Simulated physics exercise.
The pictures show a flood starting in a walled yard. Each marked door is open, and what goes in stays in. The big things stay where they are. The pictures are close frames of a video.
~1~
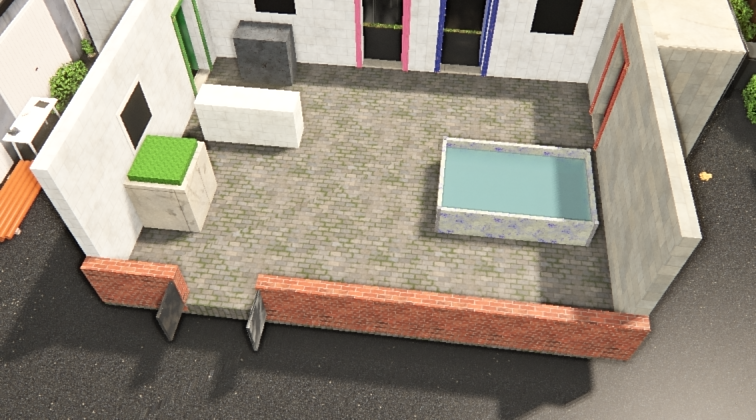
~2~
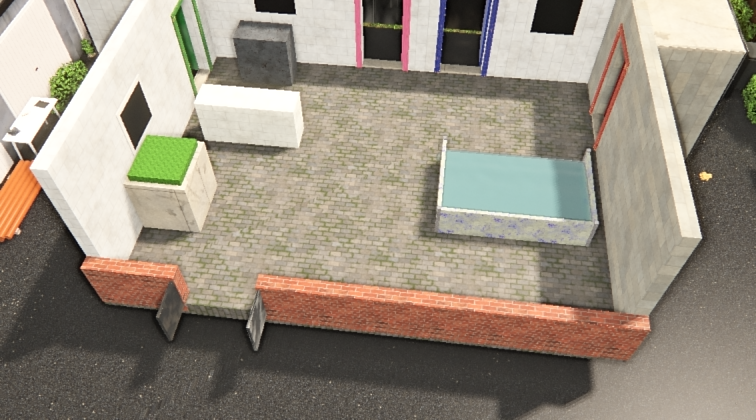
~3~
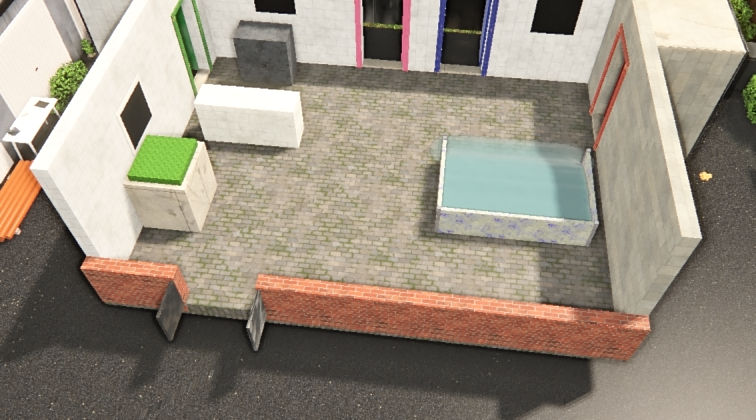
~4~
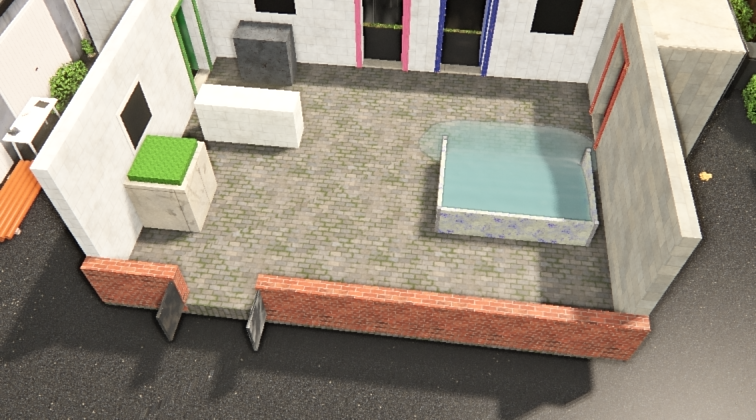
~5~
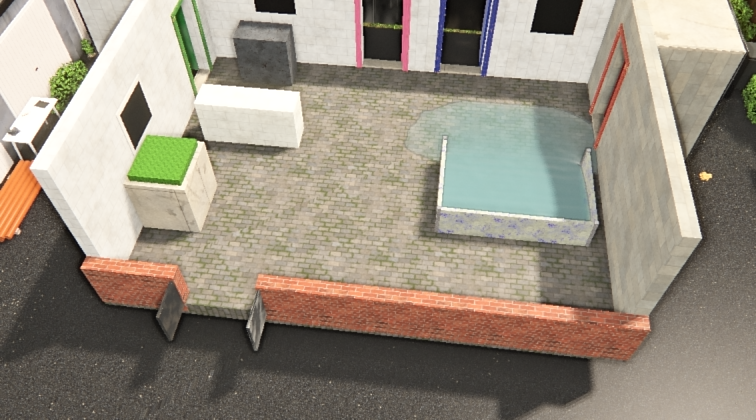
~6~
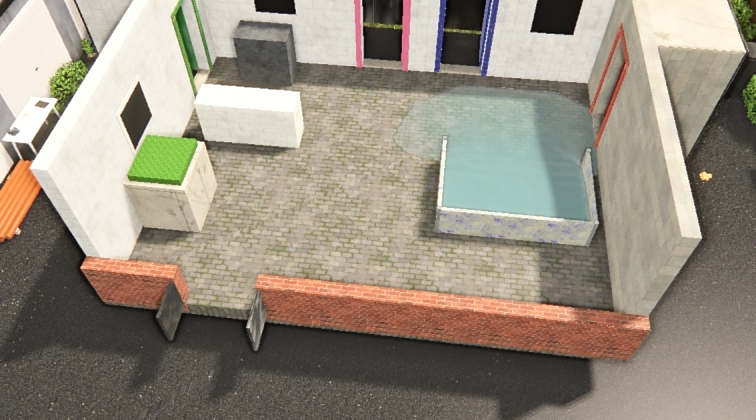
Water pouring out over the far side of an open patterned tank and spreading across the paving of a walled yard.
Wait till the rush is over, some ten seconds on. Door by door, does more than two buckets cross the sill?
In the end: The blue door lets in a lot; the pink door lets in a lot; the green door lets in a lot; the red door lets in a lot.
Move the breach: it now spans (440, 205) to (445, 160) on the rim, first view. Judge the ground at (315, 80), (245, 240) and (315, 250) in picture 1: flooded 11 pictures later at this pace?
In turn: Clear, flooded, under water.
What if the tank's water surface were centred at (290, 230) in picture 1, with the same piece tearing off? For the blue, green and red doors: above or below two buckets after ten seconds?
In short: Blue door is over, green door goes over, red door keeps below it.
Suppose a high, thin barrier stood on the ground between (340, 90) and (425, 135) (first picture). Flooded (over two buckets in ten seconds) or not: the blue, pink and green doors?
In short: The blue one floods, the pink one passes that mark, the green one holds.
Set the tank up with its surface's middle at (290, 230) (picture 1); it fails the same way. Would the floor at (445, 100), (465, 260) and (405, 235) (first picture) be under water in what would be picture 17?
As listed: Under water, not flooded, free of water.
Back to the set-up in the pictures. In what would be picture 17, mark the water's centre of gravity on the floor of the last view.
At about (506, 132).
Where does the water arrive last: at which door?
I say the green one.
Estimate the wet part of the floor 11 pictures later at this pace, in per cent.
Roughly 30 per cent.
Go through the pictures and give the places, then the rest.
In the first picture, still water in the open tank at (516, 182).
In the second picture, water pours out on the open tank's far side and has run to a hidden place.
In the third picture, water pours out on the open tank's far side and has run to a hidden place.
In the fourth picture, the front is at (433, 130), out from the gap on the open tank's far side.
In the fifth picture, the front is at (425, 115), out from the gap on the open tank's far side.
In the sixth picture, the front is at (421, 105), out from the gap on the open tank's far side.
A moment on, water covers 25 % of the floor; the blue door over two buckets in, the pink door not reached, the green door not reached, the red door under two buckets in.
Next, water covers 30 % of the floor; the blue door far over two buckets in, the pink door under two buckets in, the green door not reached, the red door under two buckets in.
Then, water covers 35 % of the floor; the blue door far over two buckets in, the pink door over two buckets in, the green door not reached, the red door over two buckets in.
Later, water covers 60 % of the floor; the blue door far over two buckets in, the pink door over two buckets in, the green door under two buckets in, the red door far over two buckets in.
In the end, water covers 75 % of the floor; the blue door far over two buckets in, the pink door over two buckets in, the green door over two buckets in, the red door far over two buckets in.
